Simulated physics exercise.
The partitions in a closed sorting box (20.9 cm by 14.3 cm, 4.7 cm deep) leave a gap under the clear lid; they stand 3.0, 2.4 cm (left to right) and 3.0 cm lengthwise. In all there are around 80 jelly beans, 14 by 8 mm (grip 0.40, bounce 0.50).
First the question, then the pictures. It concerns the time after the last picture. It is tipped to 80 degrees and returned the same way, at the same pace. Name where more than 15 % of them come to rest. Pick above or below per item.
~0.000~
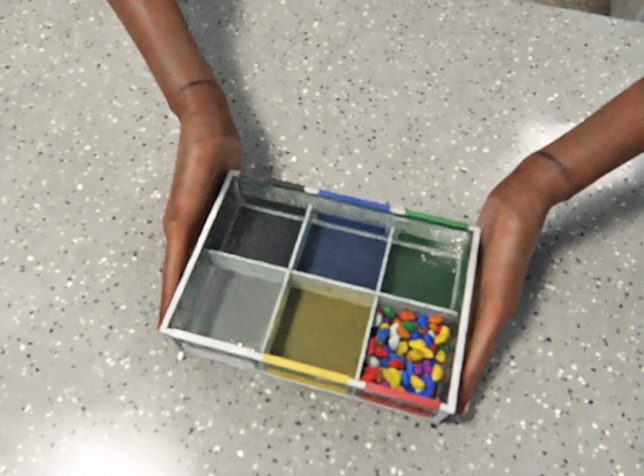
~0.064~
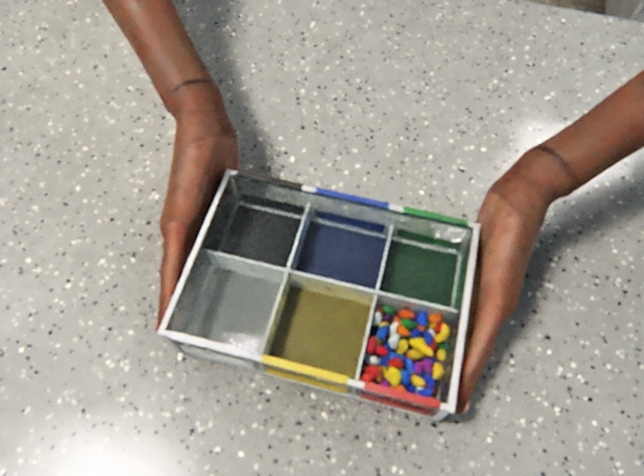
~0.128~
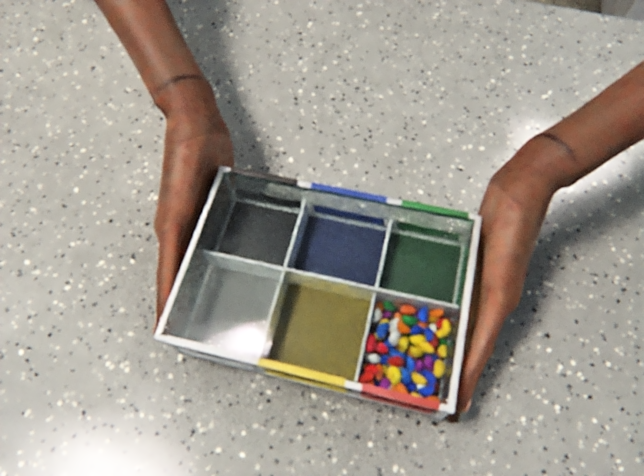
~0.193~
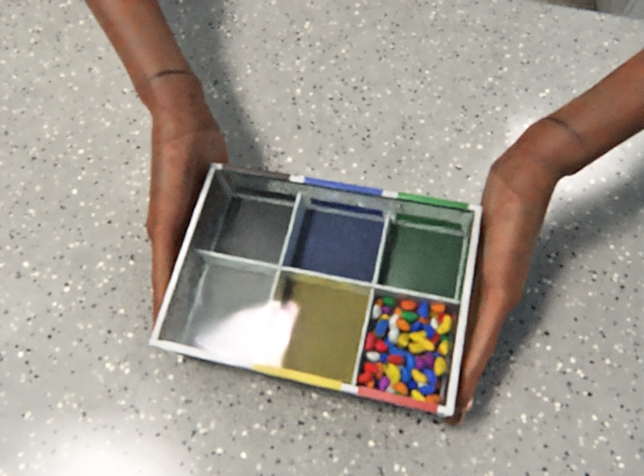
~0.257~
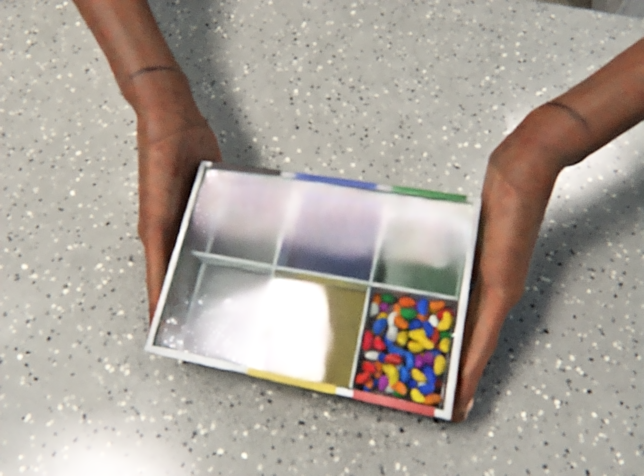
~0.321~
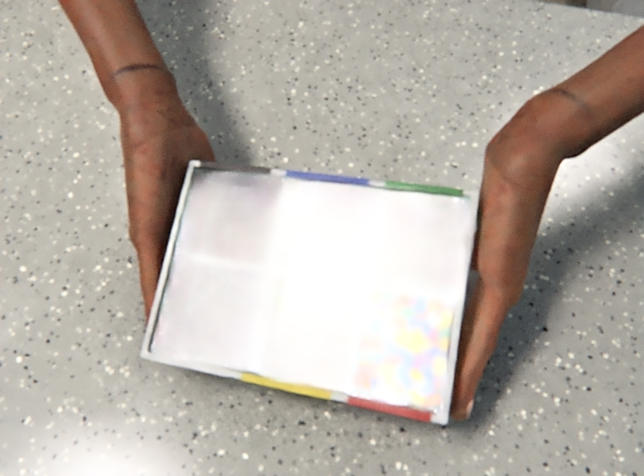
Red = above; blue = below; green = below; yellow = above; white = below; black = below.
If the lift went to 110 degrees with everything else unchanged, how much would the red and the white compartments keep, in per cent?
Then red would get 50 per cent and white 5 per cent.
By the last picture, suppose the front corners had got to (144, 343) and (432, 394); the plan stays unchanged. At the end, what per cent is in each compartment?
In per cent, the final split is red 50, blue 0, green 0, yellow 30, white 15, black 0.
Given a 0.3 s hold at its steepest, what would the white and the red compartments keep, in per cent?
White keeps 5% and red keeps 75%.
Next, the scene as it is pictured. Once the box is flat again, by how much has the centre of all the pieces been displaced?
Displacement: Near 3.5 cm.
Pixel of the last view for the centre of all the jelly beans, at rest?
Centre at rest, approx.: (378, 376) px.
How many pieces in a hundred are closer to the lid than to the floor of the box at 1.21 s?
Roughly 40 per cent.
After 1.21 s, tilt 79 degrees; red 90 %, yellow 10 %.
Then, at 1.81 s, tilt 34 degrees; red 70 %, yellow 30 %.
After 2.45 s, tilt 0 degrees; red 70 %, yellow 30 %.
At rest (2.9 s), red 70 %, blue 0 %, green 0 %, yellow 30 %, white 0 %, black 0 %.
